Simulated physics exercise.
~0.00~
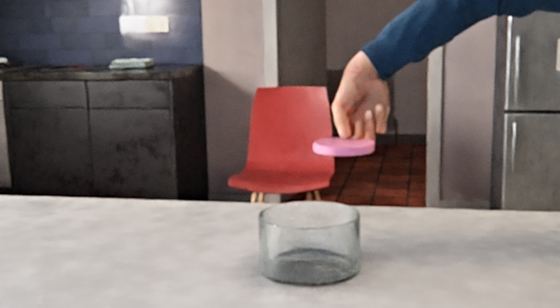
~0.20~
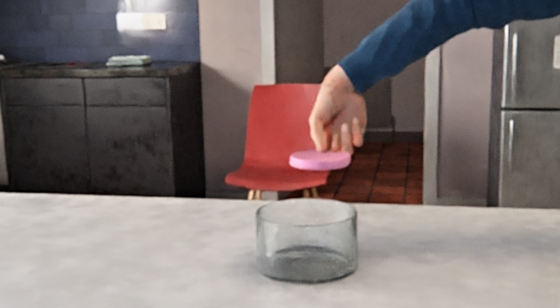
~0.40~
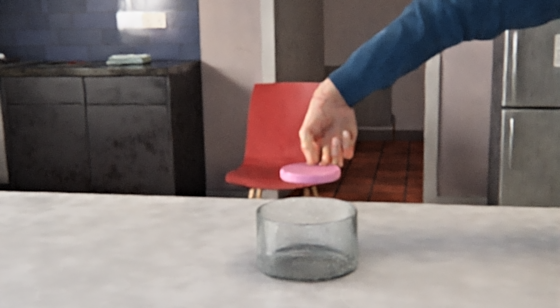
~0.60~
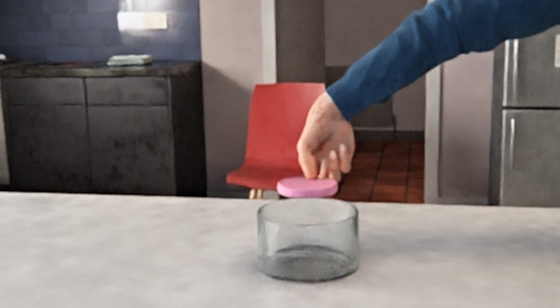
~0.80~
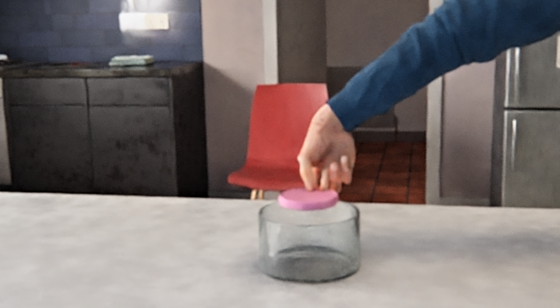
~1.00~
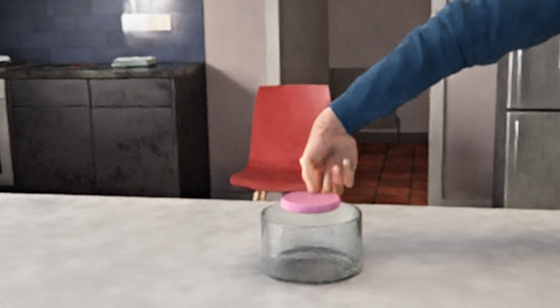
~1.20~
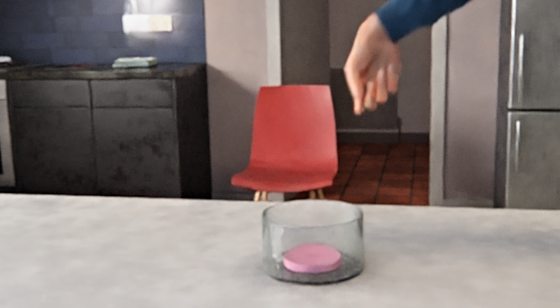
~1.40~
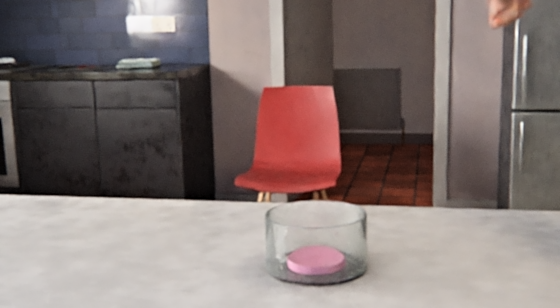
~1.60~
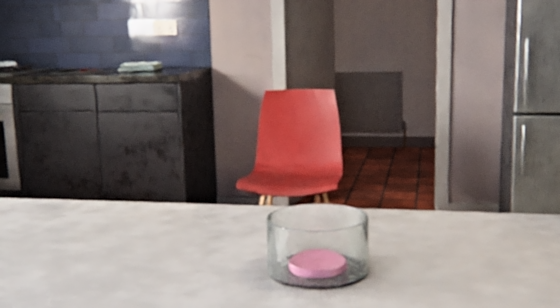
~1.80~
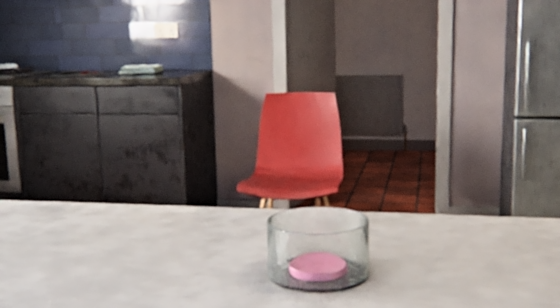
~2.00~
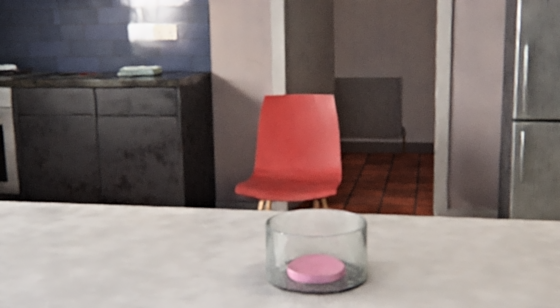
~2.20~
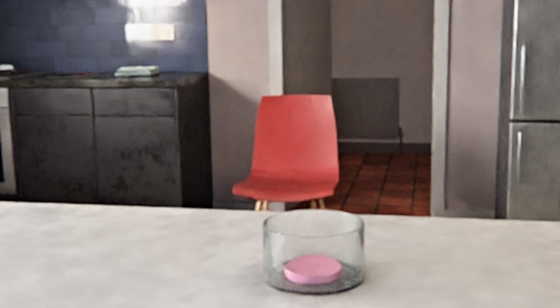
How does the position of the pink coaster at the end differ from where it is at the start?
At the start the pink coaster is held in the air above and slightly to the right of the glass bowl. By the end it is lower and further left, resting on the bottom inside the bowl.
